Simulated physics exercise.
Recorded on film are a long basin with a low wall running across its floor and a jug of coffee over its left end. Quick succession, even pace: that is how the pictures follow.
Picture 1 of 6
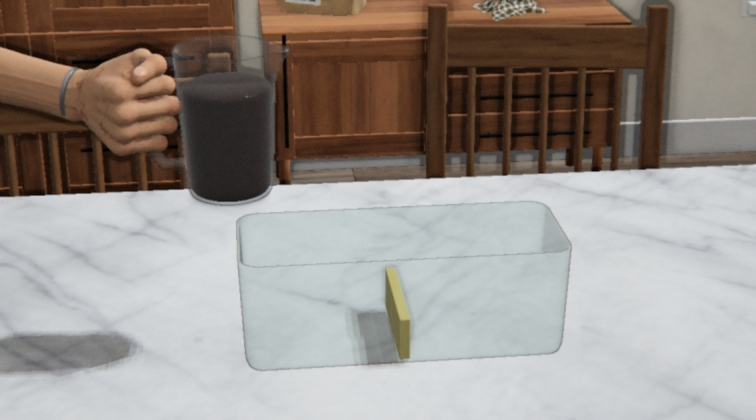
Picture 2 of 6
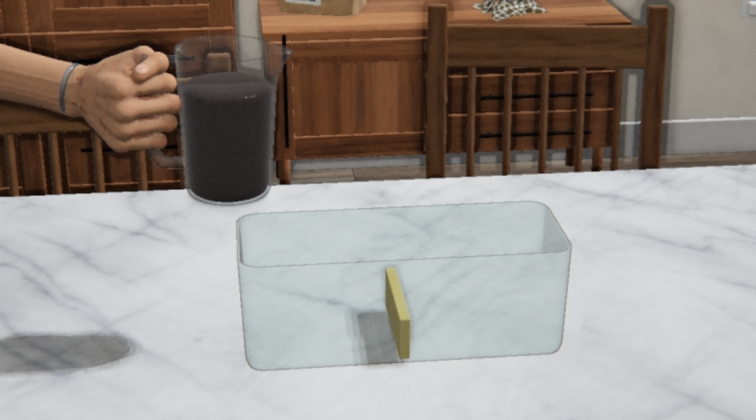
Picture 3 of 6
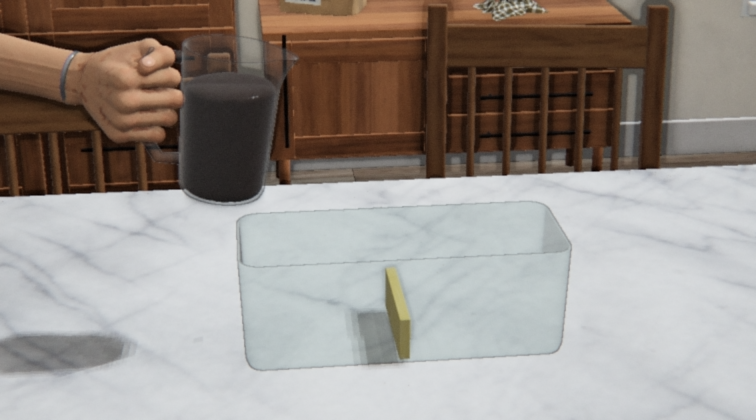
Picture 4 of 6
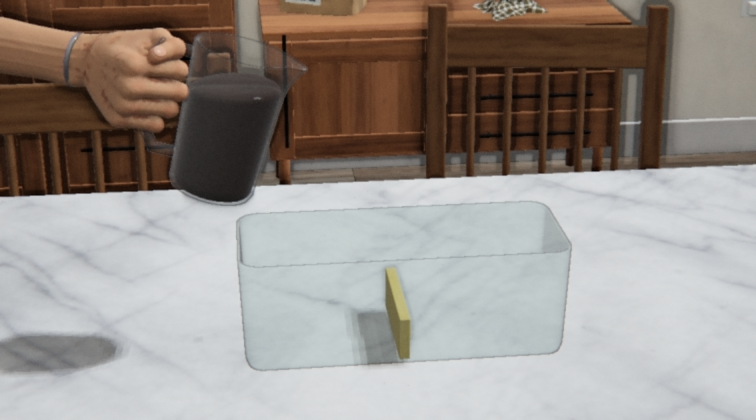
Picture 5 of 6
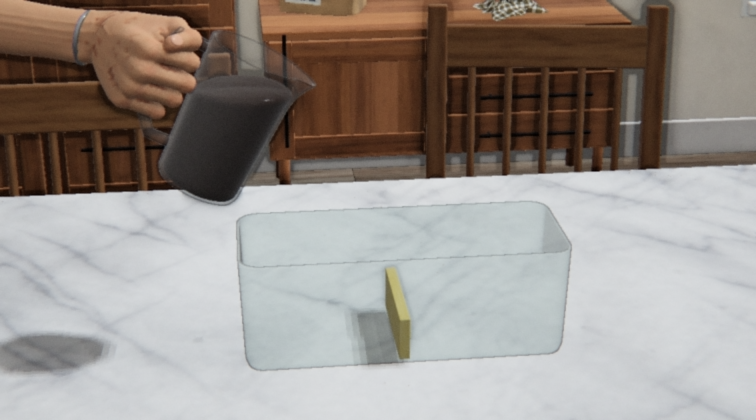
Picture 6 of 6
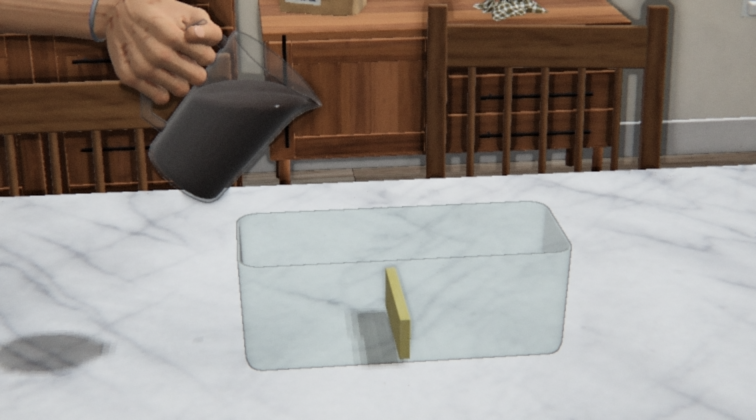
At a marble table, a hand held a glass jug of dark liquid above the left end of a clear basin with a low yellow wall inside, then steadily tilted it to the right.
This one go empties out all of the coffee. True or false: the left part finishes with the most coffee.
True.
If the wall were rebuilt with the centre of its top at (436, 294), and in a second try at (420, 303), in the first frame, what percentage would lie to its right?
About 5 % and 10 %.
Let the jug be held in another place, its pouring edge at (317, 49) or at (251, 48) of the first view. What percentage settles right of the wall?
You'd see around 65 per cent, and then around 5 per cent.
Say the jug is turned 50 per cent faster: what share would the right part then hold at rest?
It comes to near 10 per cent.
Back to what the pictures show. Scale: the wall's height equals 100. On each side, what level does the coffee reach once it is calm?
Left near 60; right near 0.
A moment on, the tilt is 93° and 73 per cent is still to pour, 9 is left of the wall and 0 right of it.
Next, the tilt is 102° and 28 per cent is still to pour, 54 is left of the wall and 1 right of it.
Then the tilt is 102° and 6 per cent is still to pour, 78 is left of the wall and 5 right of it.
Later the tilt is 102° and 1 per cent is still to pour, 87 is left of the wall and 6 right of it.
In the end 88 per cent lies left of the wall, 7 right of it and 5 outside.
